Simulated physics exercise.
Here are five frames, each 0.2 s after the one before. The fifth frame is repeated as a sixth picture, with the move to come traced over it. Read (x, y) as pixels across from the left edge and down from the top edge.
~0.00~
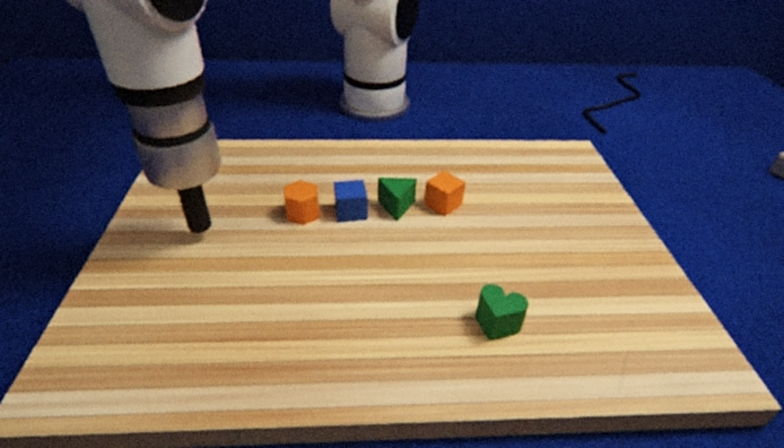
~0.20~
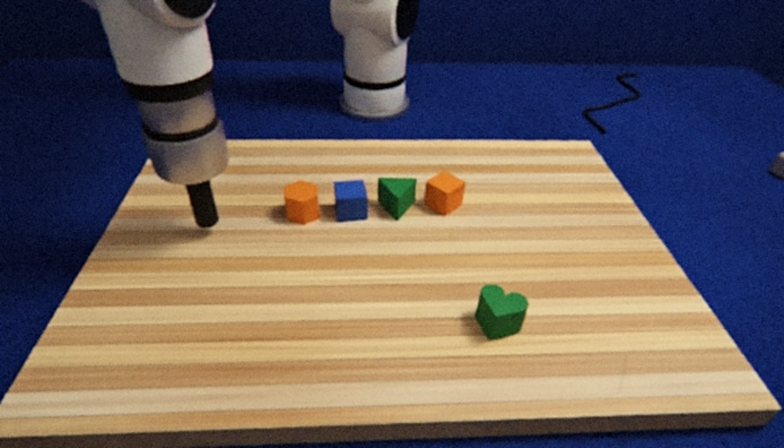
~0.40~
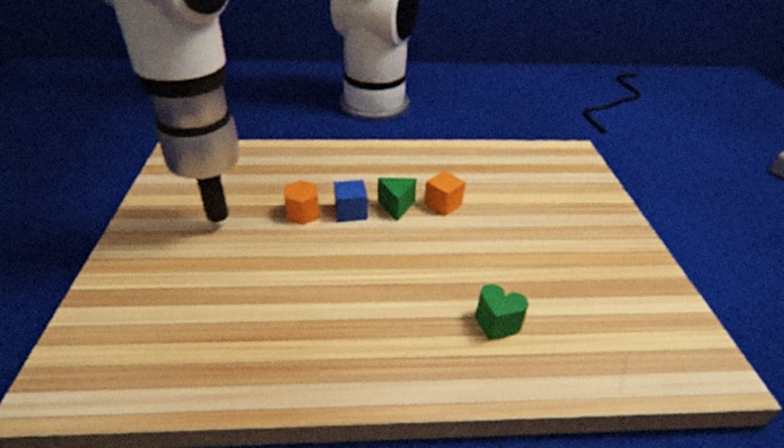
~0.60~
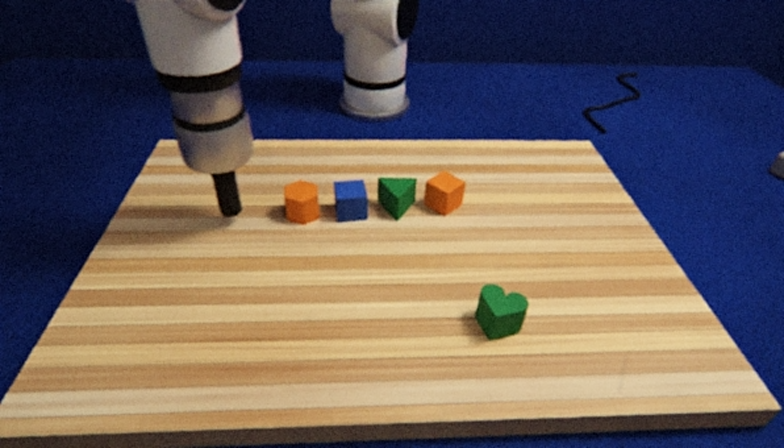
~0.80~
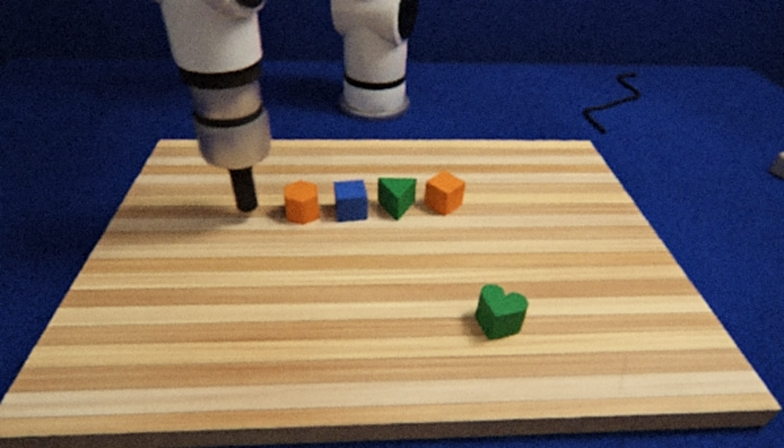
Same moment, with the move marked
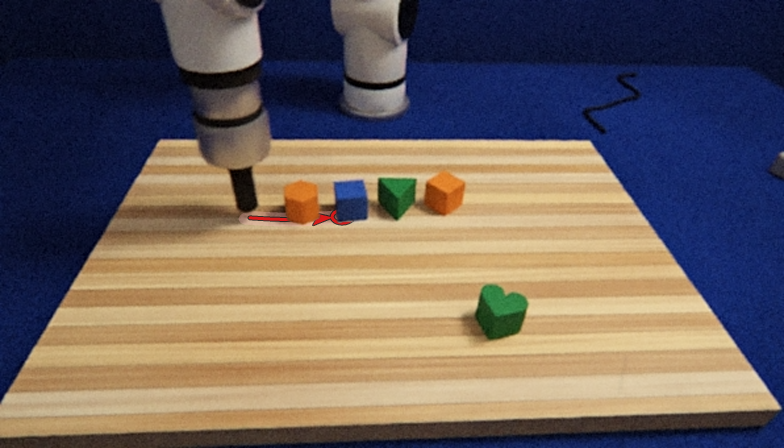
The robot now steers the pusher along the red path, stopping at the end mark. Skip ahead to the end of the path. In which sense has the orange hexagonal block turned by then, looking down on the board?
It makes a counterclockwise turn.
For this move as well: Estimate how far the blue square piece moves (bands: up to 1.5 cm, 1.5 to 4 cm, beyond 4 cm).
Distance: Between 1.5 and 4 cm.
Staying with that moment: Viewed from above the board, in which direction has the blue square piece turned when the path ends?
From above, the turn goes clockwise.
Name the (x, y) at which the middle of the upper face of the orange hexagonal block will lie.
Expect it around (344, 176).
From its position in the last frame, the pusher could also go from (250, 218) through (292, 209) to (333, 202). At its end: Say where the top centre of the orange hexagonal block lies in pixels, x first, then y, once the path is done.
Top centre: (339, 195).
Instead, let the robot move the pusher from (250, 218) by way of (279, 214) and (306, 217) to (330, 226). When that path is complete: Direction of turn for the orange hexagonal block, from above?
Prediction: Counterclockwise.
The drawn path runs from (250, 218) through (281, 219) and (312, 219) to (343, 216).
What follows on the original path. One third of the way, pusher at (280, 209); orange hexagonal block at (306, 190).
Two thirds of the way, pusher at (313, 208); orange hexagonal block at (332, 184), turned 35° anticlockwise; blue square piece at (364, 186), turned 25° clockwise.
At the end, pusher at (342, 206); orange hexagonal block at (344, 176), turned 55° anticlockwise; blue square piece at (374, 184), turned 20° clockwise; green three-sided block at (405, 183), turned 25° clockwise.
